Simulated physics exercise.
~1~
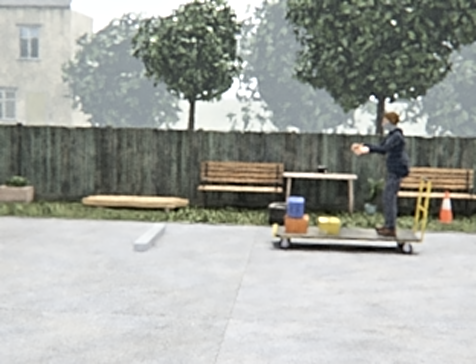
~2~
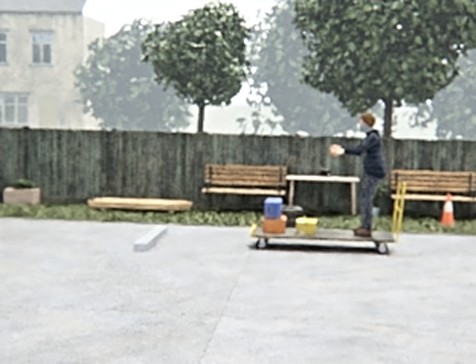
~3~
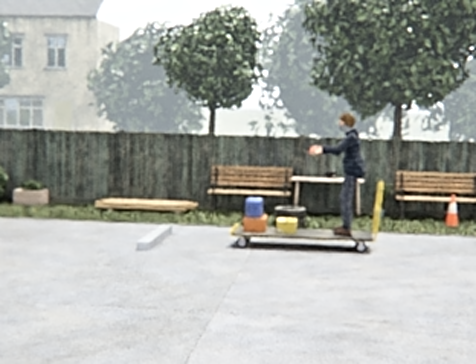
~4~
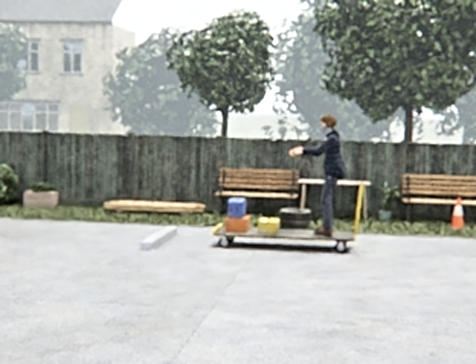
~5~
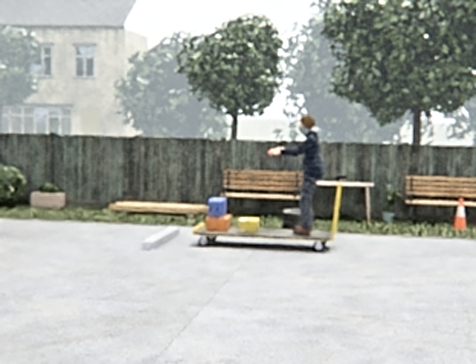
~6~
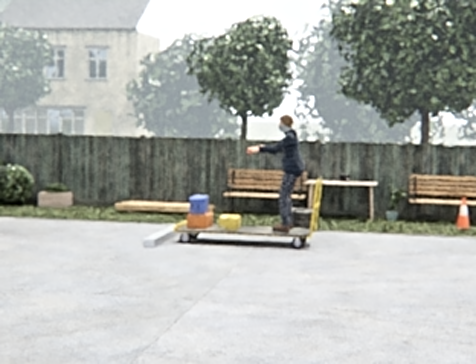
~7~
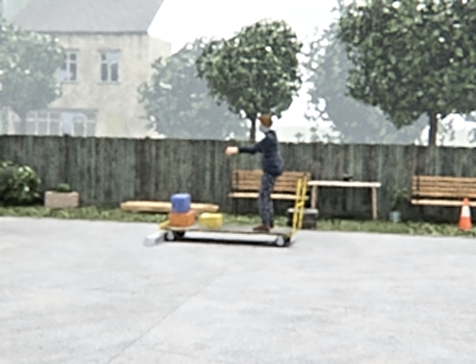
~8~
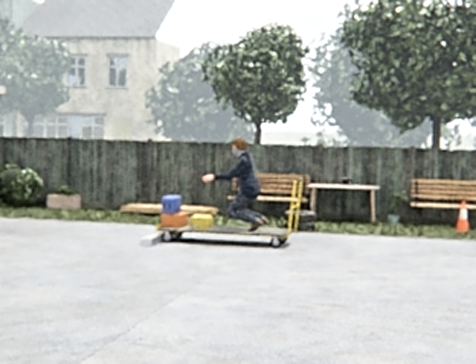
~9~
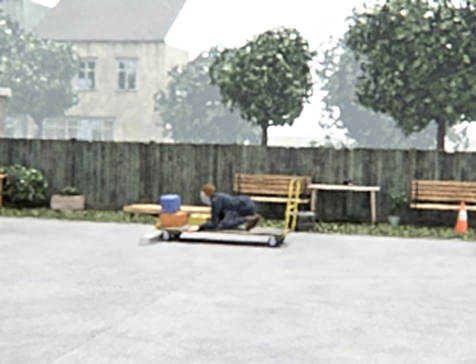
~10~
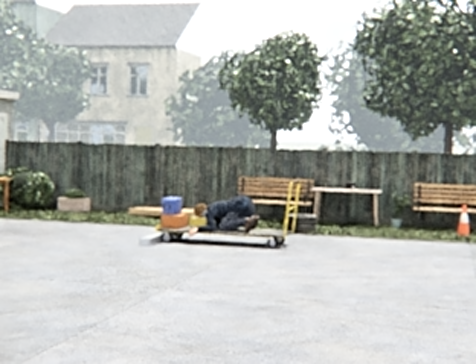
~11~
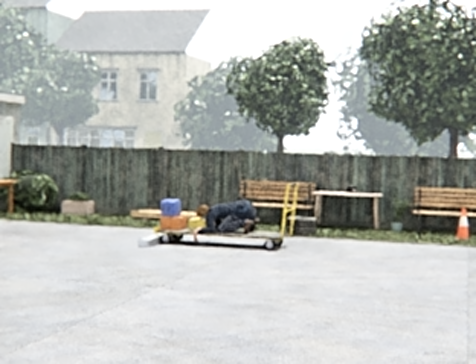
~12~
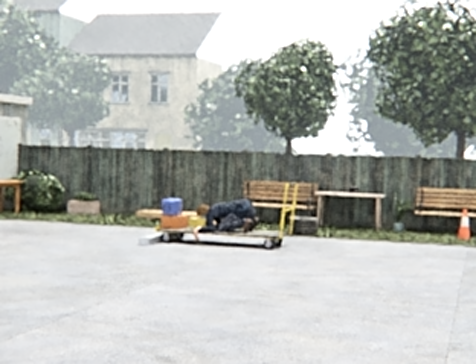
A flatbed trolley with a yellow handle rolls left across a pale paved yard, carrying a standing person in dark clothes with arms stretched forward. A blue case stacked on an orange parcel sits near the front, with a yellow parcel just behind. The trolley reaches a low kerb and stops. The rider's knees buckle, and the body sinks and pitches forward onto the deck behind the parcels. At the end the rider lies crumpled and still on the trolley, the blue case still on top of the orange parcel and everything still aboard.
